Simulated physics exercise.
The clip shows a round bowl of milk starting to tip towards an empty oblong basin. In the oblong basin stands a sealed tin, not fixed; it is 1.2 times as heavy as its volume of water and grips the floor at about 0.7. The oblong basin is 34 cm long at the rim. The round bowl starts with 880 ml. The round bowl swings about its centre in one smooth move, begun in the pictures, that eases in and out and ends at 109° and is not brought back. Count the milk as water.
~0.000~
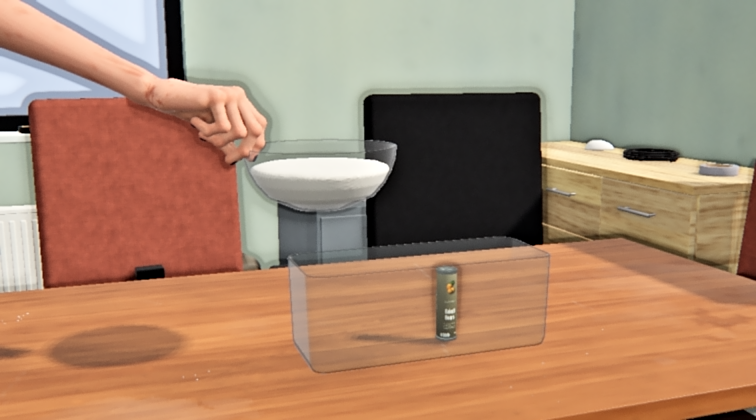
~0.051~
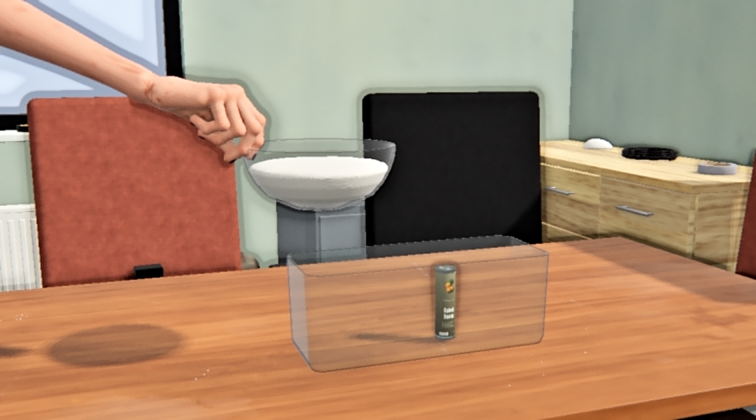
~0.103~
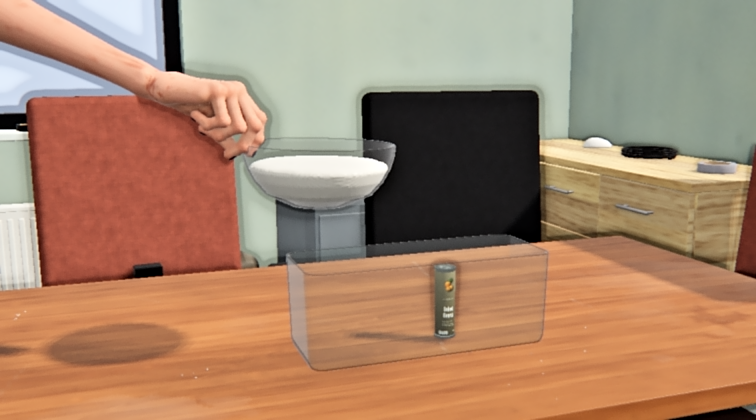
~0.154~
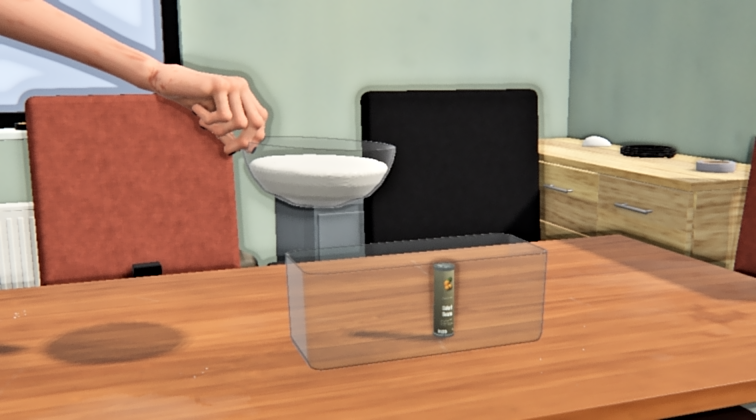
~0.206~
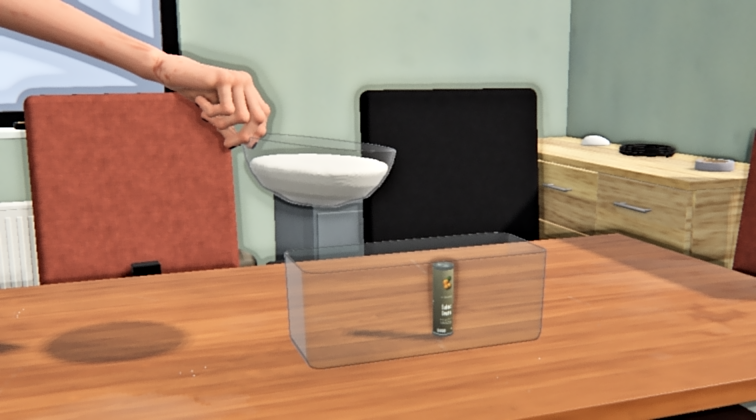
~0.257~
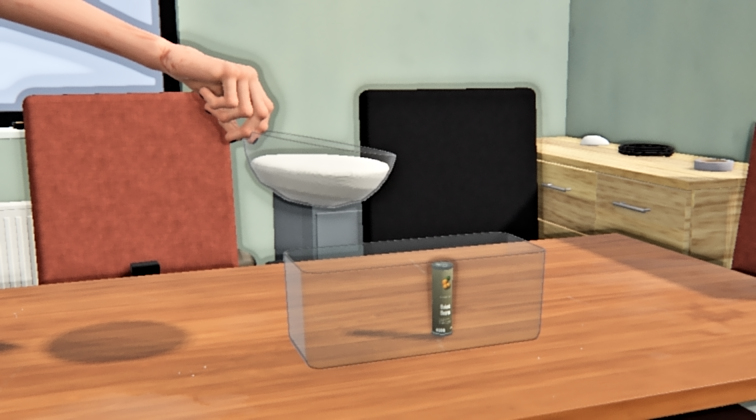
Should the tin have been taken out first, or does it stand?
It remains upright.
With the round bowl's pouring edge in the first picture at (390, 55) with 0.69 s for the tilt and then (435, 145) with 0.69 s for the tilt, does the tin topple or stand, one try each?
First it topples; then it keeps standing.
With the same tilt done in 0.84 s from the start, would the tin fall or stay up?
Then it falls.
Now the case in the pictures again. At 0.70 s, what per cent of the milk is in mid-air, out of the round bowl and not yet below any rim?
About 32 per cent.
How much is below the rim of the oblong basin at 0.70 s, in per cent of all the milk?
Near 26 in a hundred.
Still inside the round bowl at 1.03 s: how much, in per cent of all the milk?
Near 0 in a hundred.
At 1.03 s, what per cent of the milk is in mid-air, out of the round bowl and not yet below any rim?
Near 1 in a hundred.
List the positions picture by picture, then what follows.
The first picture shows tilt 0°; pouring edge (391, 145); surface from (250, 169) to (384, 164); the oblong basin's rim runs from (297, 268) to (530, 247); the tin's top is at (447, 272).
The second picture shows tilt 0°; pouring edge (390, 145); surface from (249, 168) to (383, 163).
The third picture shows tilt 2°; pouring edge (390, 145); surface from (248, 166) to (383, 163).
The fourth picture shows tilt 4°; pouring edge (390, 147); surface from (249, 164) to (382, 162).
The fifth picture shows tilt 7°; pouring edge (390, 150); surface from (250, 163) to (382, 162).
The sixth picture shows tilt 11°; pouring edge (390, 155); surface from (251, 162) to (384, 162).
After 0.70 s the tilt is 66° and 41 per cent is still to pour; the tin stands where it began.
After 1.03 s the tilt is 101° and 0 per cent is still to pour; the tin stands where it began.
After 1.37 s the tilt is 109° and 0 per cent is still to pour; the tin stands where it began.
After 1.74 s the tilt is 109° and 0 per cent is still to pour; the tin stands where it began.
In the end the tin stands where it began.
